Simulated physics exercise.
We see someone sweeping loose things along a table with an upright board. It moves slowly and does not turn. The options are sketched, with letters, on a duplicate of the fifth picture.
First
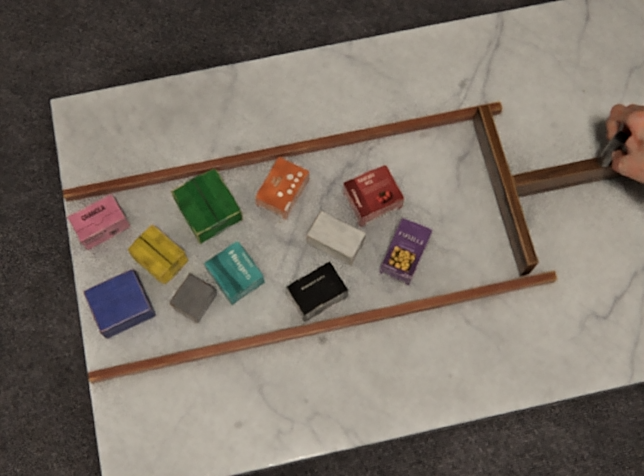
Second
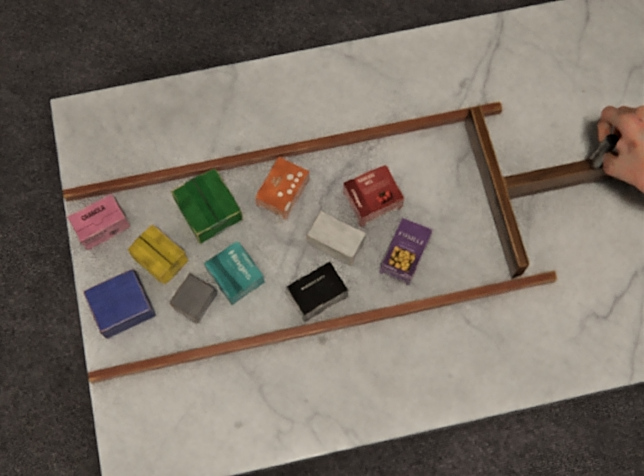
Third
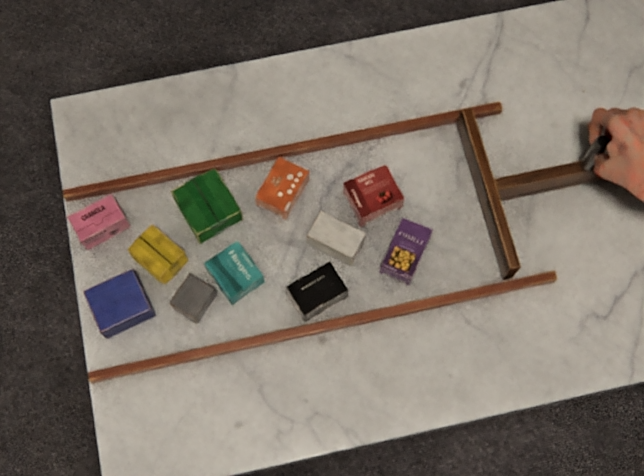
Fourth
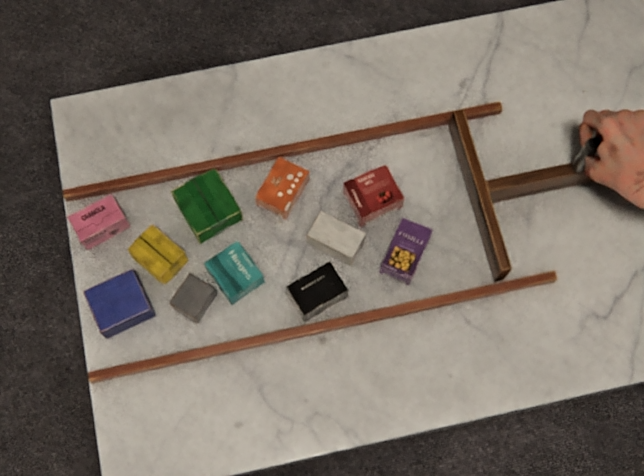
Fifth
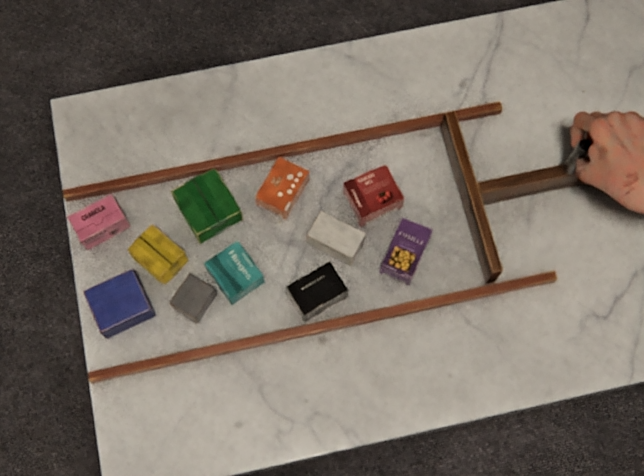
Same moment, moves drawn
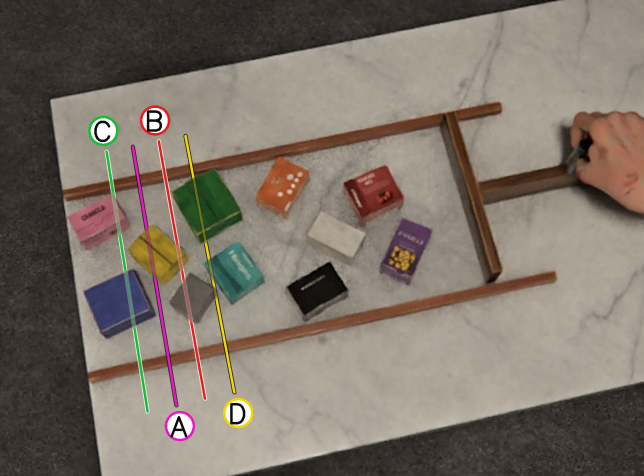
A pale marble slab lies on a dark grey surface, seen from above at a slight tilt by a still camera. Between two reddish-brown wooden rails sit ten small boxes and blocks: pink, blue, yellow, green, grey and turquoise toward the left, orange, white, black, red and purple toward the right. From the right, a hand gripping a handle slowly slides an upright wooden board a short way left, touching none of them.
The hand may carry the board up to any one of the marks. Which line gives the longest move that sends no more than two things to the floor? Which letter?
At D, and not beyond.
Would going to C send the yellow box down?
Yes.
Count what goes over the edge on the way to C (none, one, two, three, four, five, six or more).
In all, six or more.
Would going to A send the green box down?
By then, yes.
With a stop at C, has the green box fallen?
By then, yes.
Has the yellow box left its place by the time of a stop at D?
Yes.
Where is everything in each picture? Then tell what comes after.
Grey block (193, 298); turquoise box (235, 273); red box (373, 196), in the first picture.
Board (500, 183); pink packet (99, 222), in the second picture.
Board (490, 185); white block (336, 238), in the third picture.
Board (482, 187); blue block (120, 303), in the fourth picture.
Board (473, 189); yellow box (159, 255); green box (208, 206); grey block (193, 298), in the fifth picture.
On the marked copy, A at (154, 269); B at (181, 264); C at (126, 275); D at (209, 258).
Following D. Soon after the start, board (379, 209); purple packet (368, 274); red box (341, 197).
Later, board (283, 229); yellow box (148, 260); grey block (175, 314).
In the end, board (209, 244); pink packet over the edge; blue block over the edge; two fallen.
As for the rest, A drops six; B drops four; C drops nine.
